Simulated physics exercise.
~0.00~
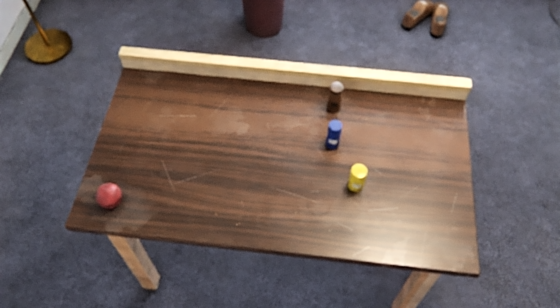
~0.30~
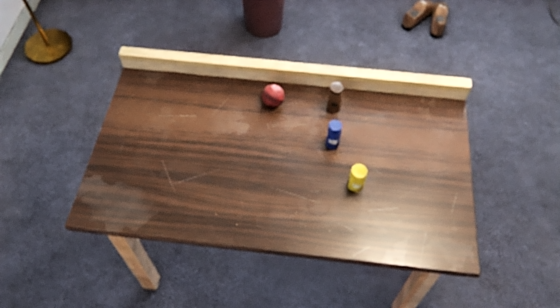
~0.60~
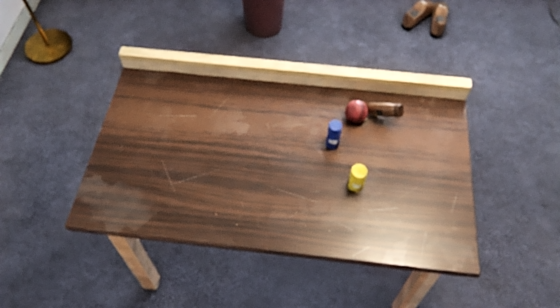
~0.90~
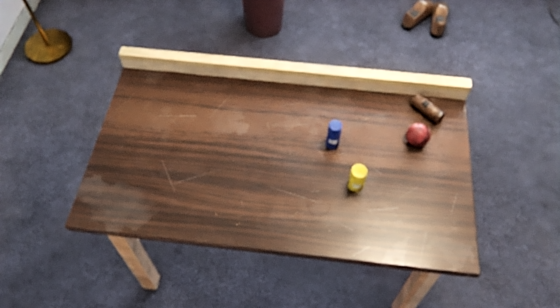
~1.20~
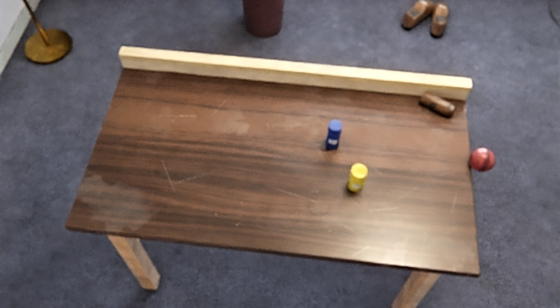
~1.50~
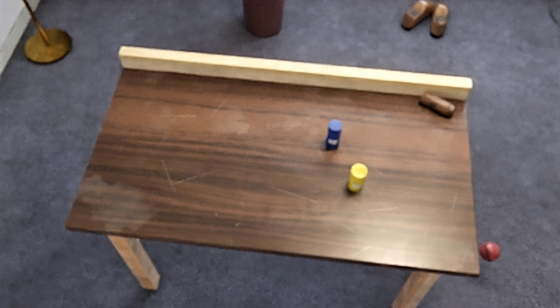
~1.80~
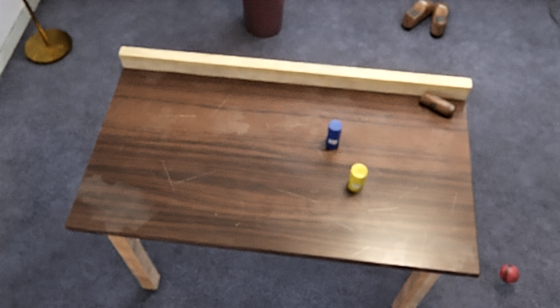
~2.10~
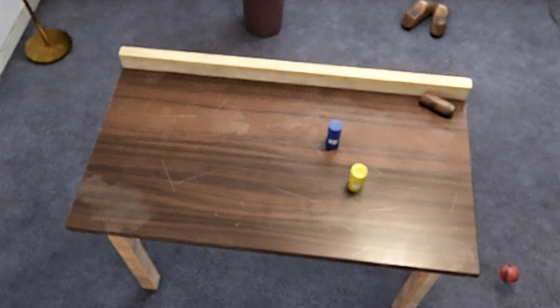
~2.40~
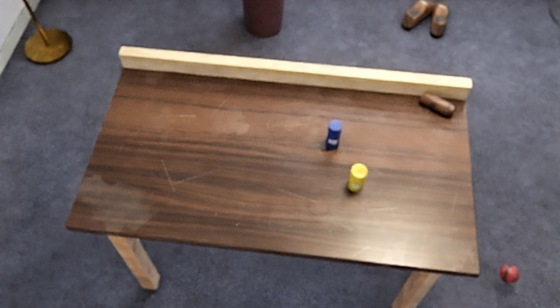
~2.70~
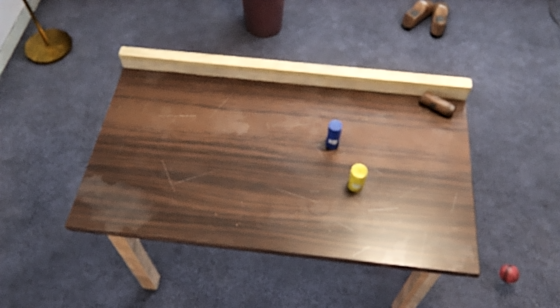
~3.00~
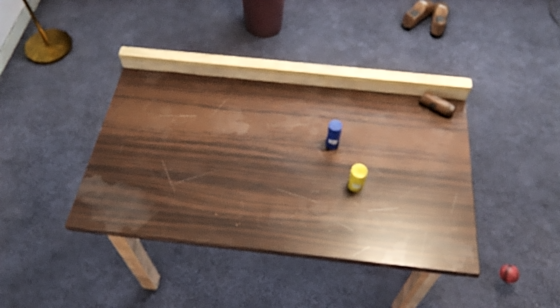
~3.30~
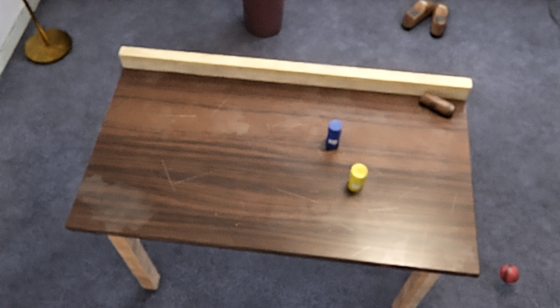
On a wooden table with a raised strip along its far edge, a red ball rolled up and right, knocked over a brown shaker, and dropped off the right side to the floor, while the blue and yellow shakers stayed standing.
